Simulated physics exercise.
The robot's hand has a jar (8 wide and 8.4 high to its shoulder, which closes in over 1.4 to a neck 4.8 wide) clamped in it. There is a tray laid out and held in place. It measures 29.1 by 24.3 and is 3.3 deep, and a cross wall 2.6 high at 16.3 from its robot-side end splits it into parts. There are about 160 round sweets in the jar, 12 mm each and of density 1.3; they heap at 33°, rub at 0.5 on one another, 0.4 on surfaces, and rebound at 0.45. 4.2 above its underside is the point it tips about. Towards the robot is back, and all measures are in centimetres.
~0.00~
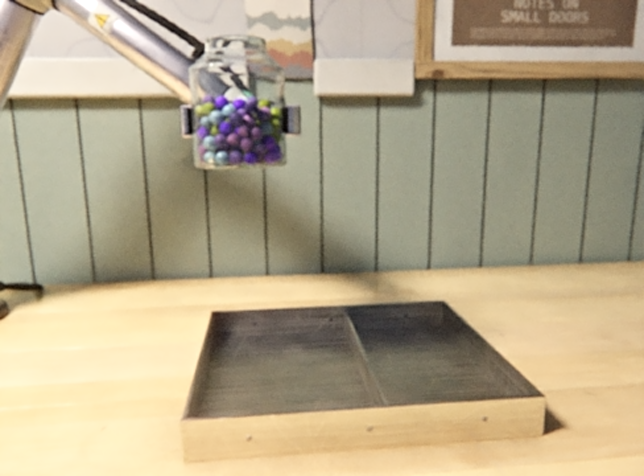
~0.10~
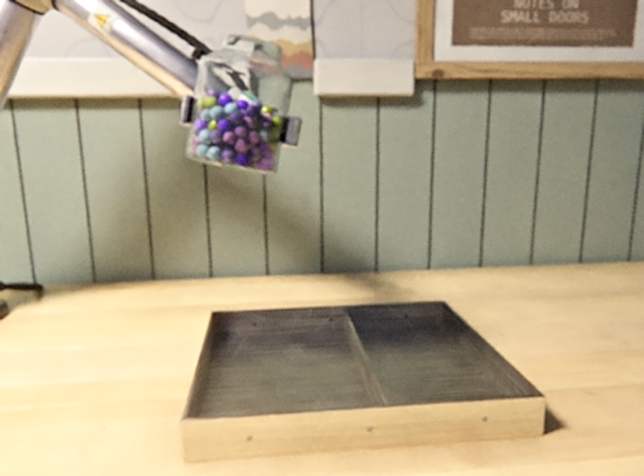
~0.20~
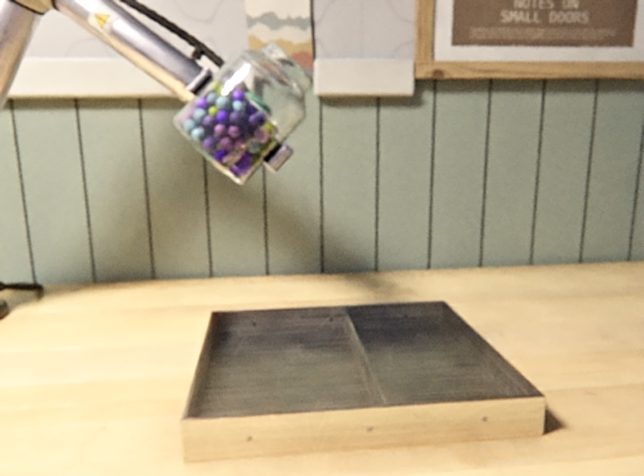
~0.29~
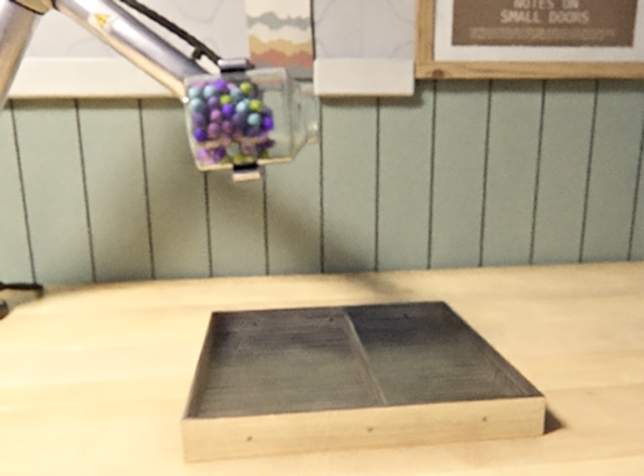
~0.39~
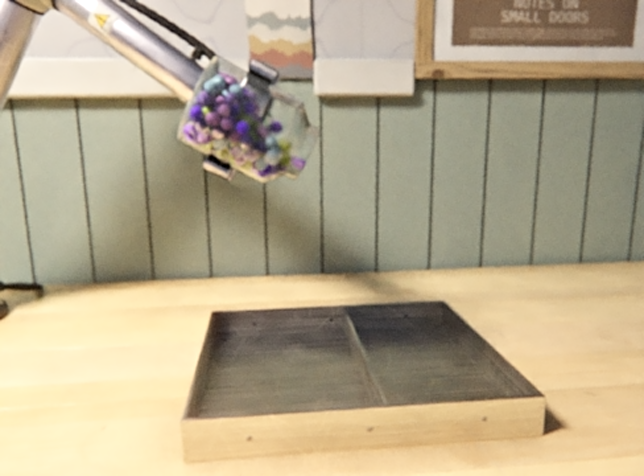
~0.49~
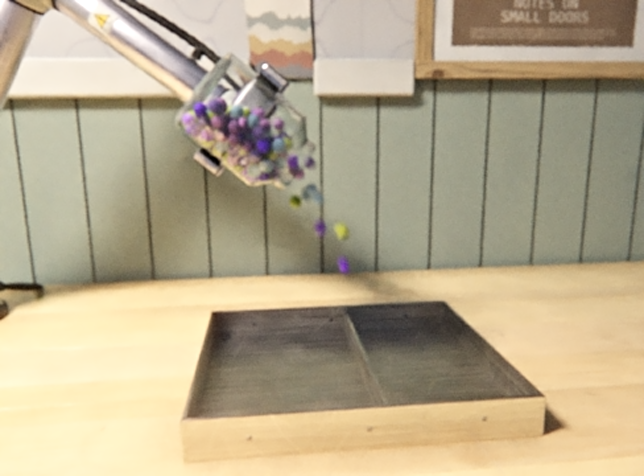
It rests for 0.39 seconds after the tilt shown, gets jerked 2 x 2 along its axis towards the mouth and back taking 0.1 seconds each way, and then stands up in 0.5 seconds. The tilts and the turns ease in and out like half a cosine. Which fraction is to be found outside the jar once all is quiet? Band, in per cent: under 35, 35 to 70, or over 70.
Band: 35 to 70 per cent.
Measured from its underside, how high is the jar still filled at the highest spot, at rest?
Looks like roughly 5.0 cm, measured from the underside.
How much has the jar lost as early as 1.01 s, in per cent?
Fraction out of jar by that time: Approx. 35 per cent.
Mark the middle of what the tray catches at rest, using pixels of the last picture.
The middle lies at roughly (350, 373).
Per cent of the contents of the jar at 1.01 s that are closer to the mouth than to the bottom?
My estimate is some 70 per cent.
By 1.01 s, tipped 130°, highest piece 26 above the table; 99 in the jar, 35 in the robot-side part, 18 in the far-side part, 1 on the table or floor, 2 in flight or on a rim.
By 1.52 s, tipped 68°, highest piece 28 above the table; 77 in the jar, 51 in the robot-side part, 23 in the far-side part, 1 on the table or floor, 3 in flight or on a rim.
By 1.98 s, upright, highest piece 28 above the table; 77 in the jar, 51 in the robot-side part, 26 in the far-side part, 1 on the table or floor.
By 2.68 s, upright, highest piece 28 above the table; 77 in the jar, 51 in the robot-side part, 26 in the far-side part, 1 on the table or floor.
Final count, 77 in the jar, 51 in the robot-side part, 26 in the far-side part, 1 on the table or floor. That is 50 % outside the jar.
